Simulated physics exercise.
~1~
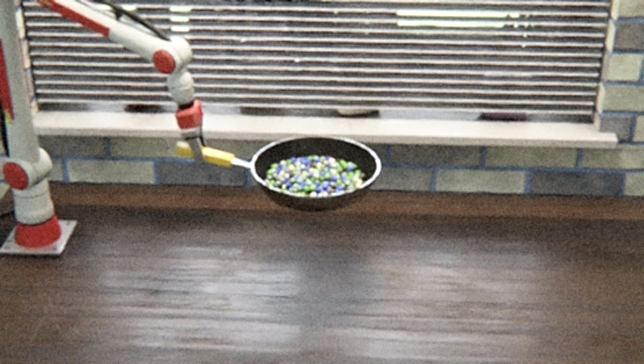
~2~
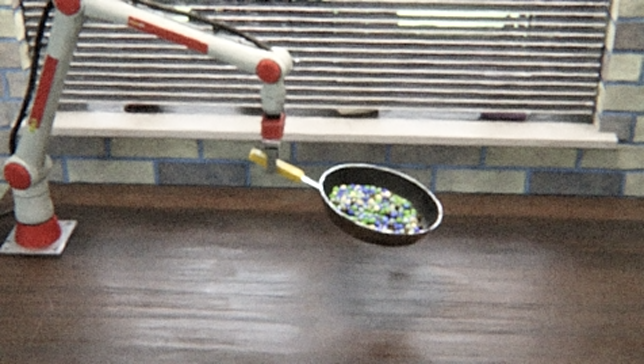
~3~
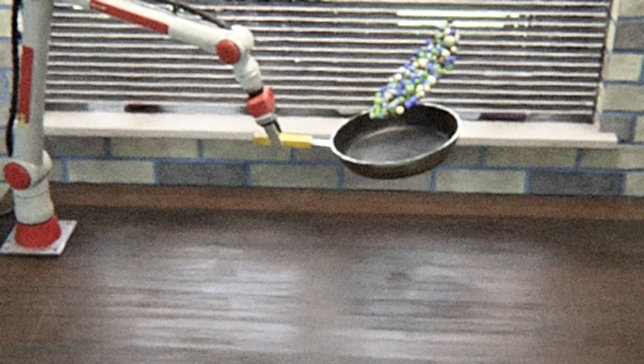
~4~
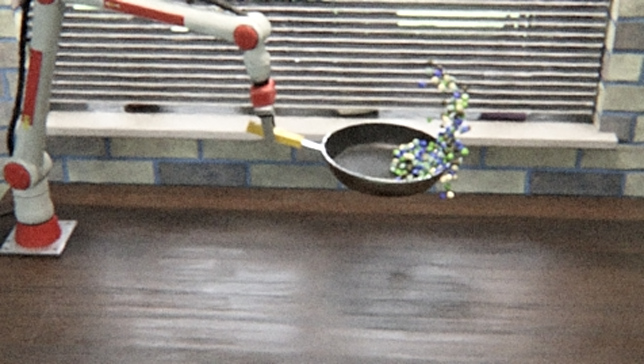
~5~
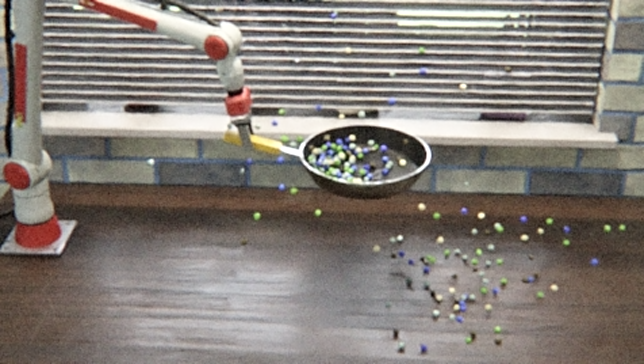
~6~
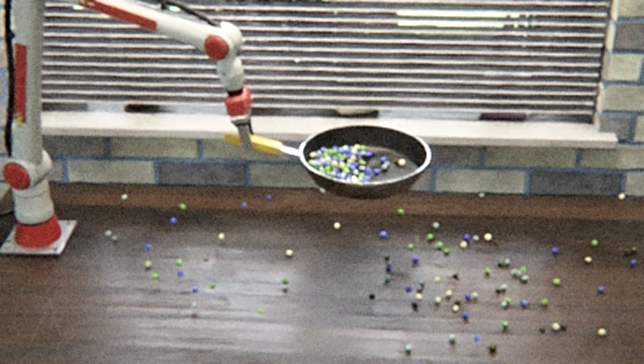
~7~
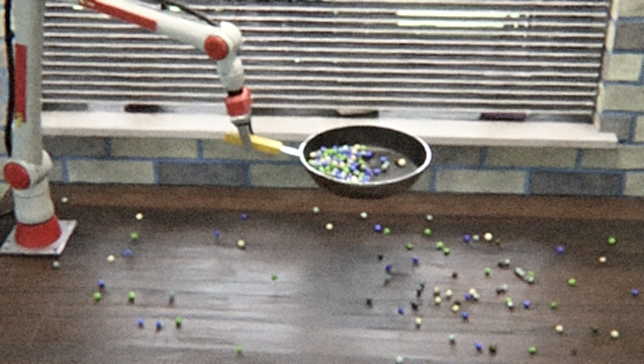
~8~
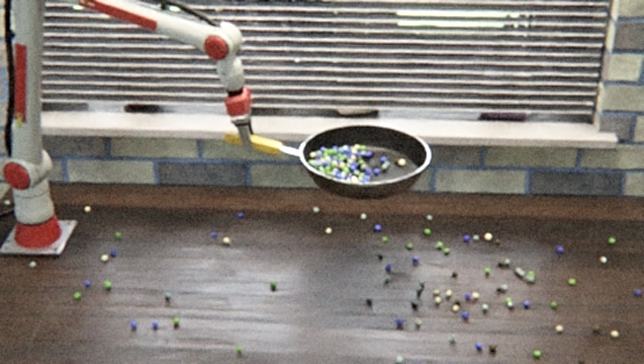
A white and red robot arm at the left holds a dark frying pan by its yellow handle, seen from a fixed view in front of a dark wooden counter, with brick and window blinds behind. The pan is loaded with small round sweets in blue, green and cream. The arm swings it right and down, tilting it, then jerks it up, tossing the sweets in a slanting column. As the pan drops and moves back left, some land inside while others spill over the far rim. Stray sweets scatter across the counter, and the pan stops level, still holding over half.
